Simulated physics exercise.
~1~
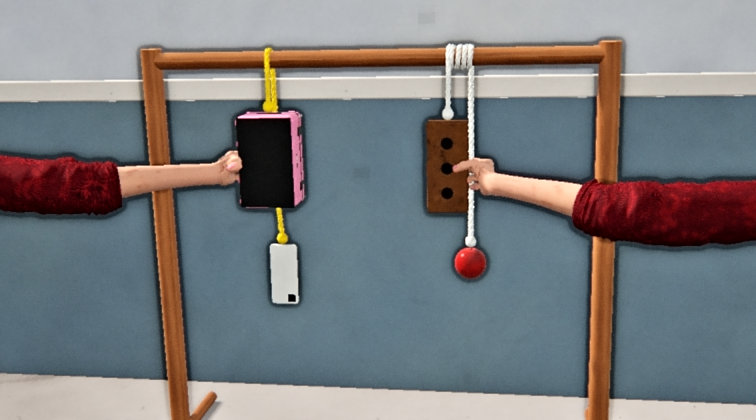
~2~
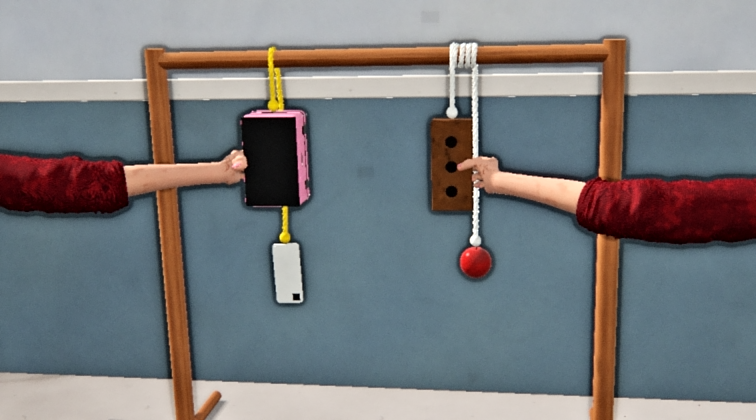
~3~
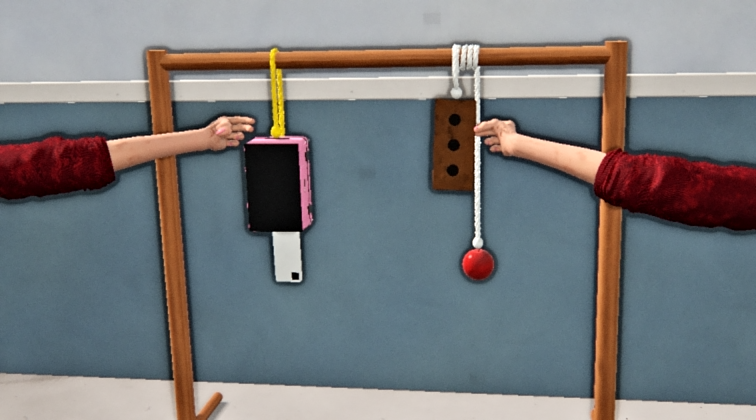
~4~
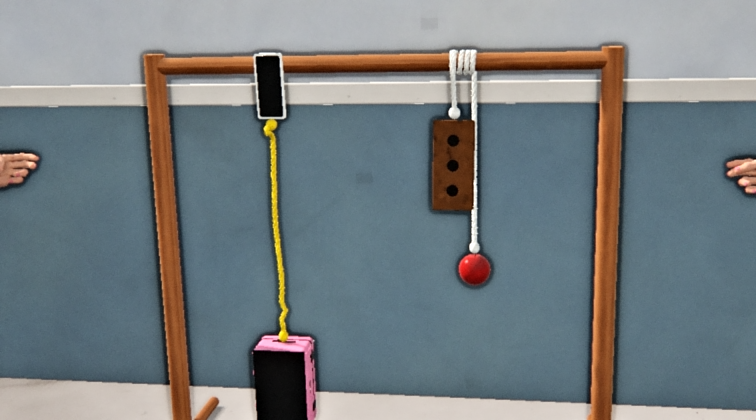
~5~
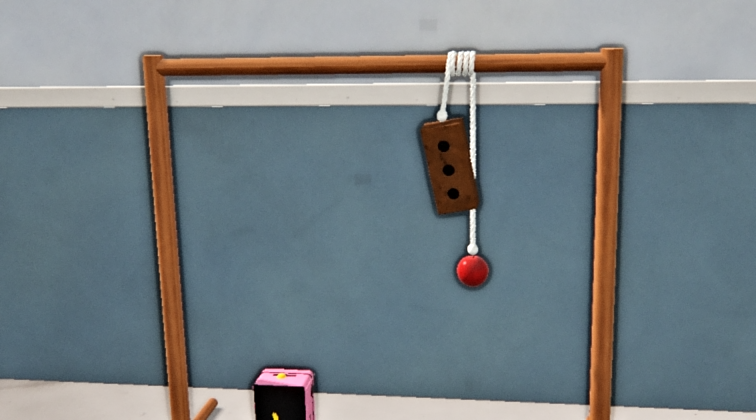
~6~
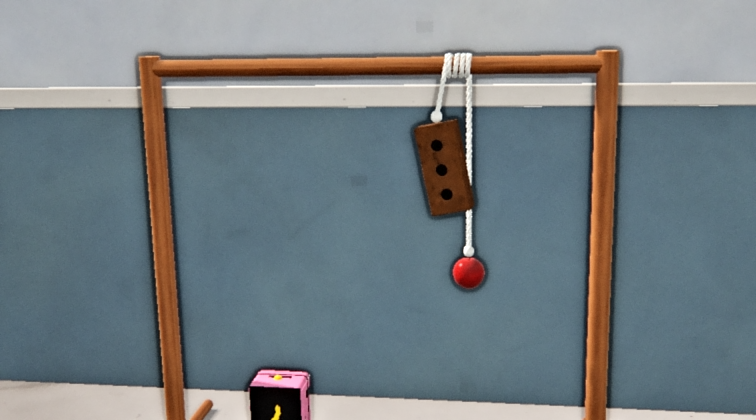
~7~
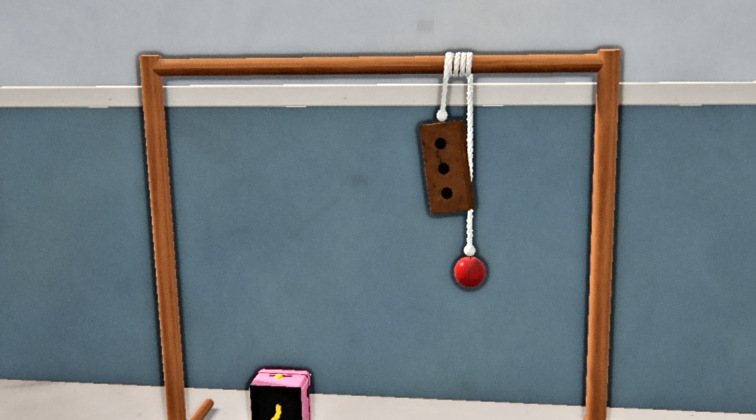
At the start, two hands in dark red sleeves steady a pink case with a black front and a brown brick with three holes, both hung from a wooden rail. A pale phone dangles below the case on a yellow rope, while a red apple-like ball hangs beside the brick on a white rope looped around the rail. The hands let go and draw away, and the case drops as the phone rises to the rail. The phone then goes out of sight, and the case ends up on the floor. The brick shifts slightly and tilts, but stays hanging, with the red ball still below it.
